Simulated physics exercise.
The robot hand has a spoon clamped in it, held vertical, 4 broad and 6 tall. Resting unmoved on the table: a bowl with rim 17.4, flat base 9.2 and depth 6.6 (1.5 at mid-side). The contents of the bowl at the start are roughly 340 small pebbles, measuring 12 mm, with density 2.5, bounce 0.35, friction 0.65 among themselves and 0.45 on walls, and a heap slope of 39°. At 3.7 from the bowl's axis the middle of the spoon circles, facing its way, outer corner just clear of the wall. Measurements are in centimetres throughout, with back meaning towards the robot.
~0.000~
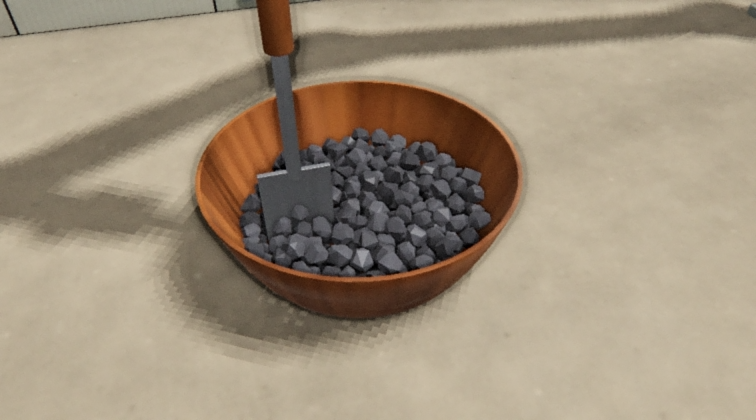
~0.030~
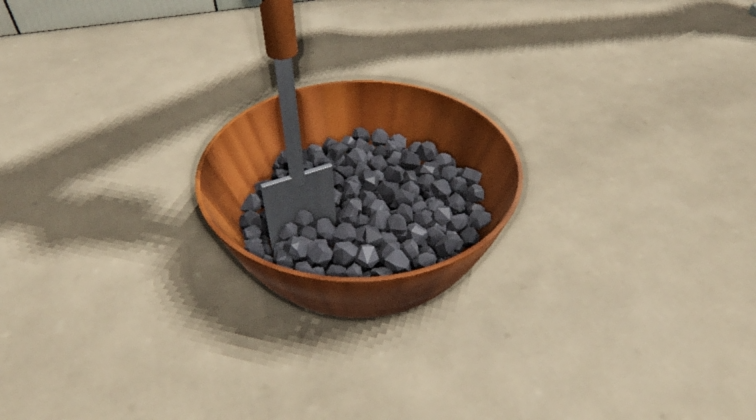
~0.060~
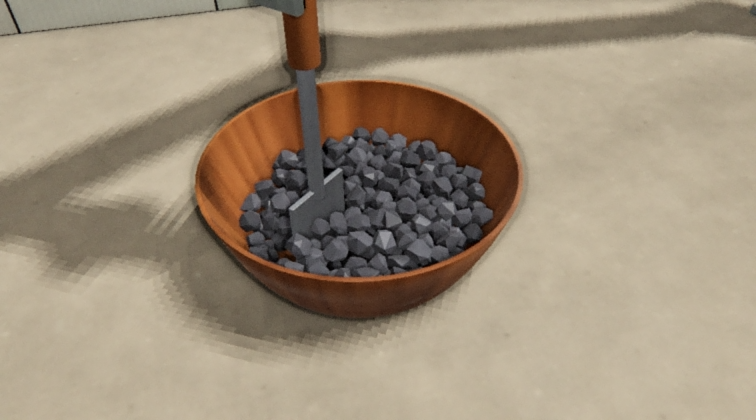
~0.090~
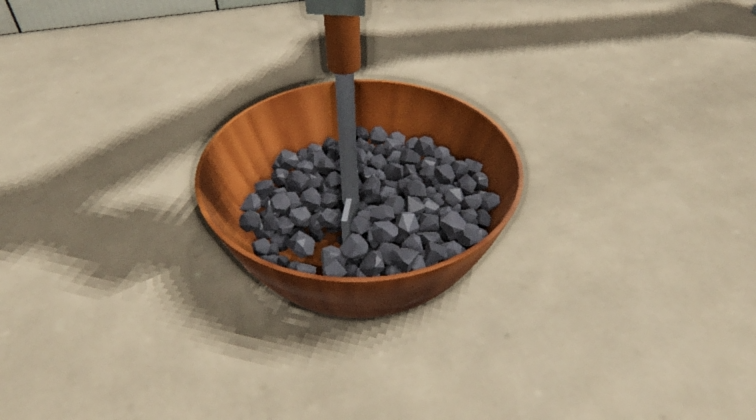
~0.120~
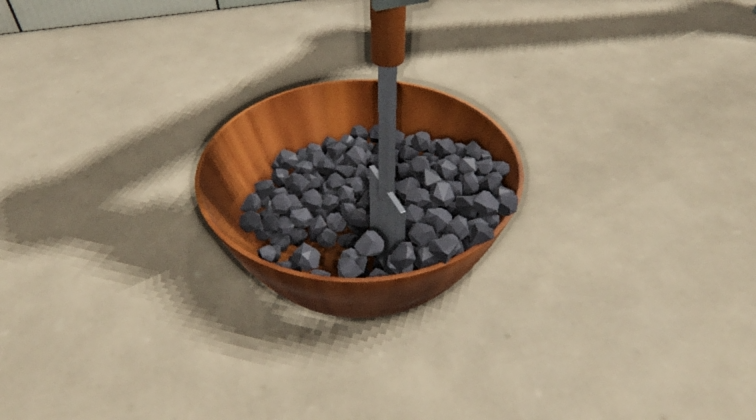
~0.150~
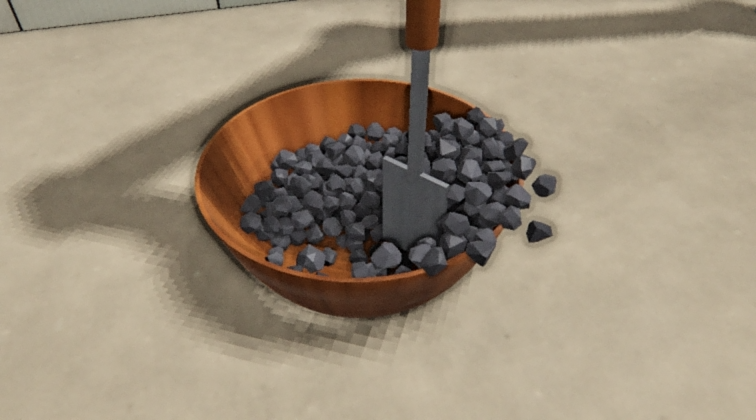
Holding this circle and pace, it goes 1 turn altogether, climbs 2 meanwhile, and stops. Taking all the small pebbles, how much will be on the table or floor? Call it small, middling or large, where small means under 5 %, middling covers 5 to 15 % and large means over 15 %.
I would call it large.
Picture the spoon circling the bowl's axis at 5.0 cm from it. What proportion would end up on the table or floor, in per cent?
Then about 20 %.
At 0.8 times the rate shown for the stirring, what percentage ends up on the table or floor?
20 %.
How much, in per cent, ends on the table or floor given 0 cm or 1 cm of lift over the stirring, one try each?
Try one: Around 30 %; try two: Around 30 %.
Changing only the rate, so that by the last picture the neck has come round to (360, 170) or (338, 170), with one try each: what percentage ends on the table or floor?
Near 15 in a hundred for the first and near 10 in a hundred for the second.
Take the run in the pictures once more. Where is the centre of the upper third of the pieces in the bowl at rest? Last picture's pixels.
It is centred near (309, 240).
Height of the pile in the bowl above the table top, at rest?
Top height: Around 7.0 cm.
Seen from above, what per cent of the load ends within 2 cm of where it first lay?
About 5 percent.
After 0.24 s, 212° round, highest piece 11 above the table; 313 in the bowl, 3 on the table or floor, 27 in flight or on the tool.
After 0.33 s, 298° round, highest piece 11 above the table; 277 in the bowl, 24 on the table or floor, 42 in flight or on the tool.
After 0.57 s, 0° round, highest piece 7 above the table; 257 in the bowl, 85 on the table or floor, 1 in flight or on the tool.
After 1.27 s, 0° round, highest piece 7 above the table; 257 in the bowl, 86 on the table or floor.
In the end, 257 in the bowl, 86 on the table or floor. That is 25 % on the table or floor.
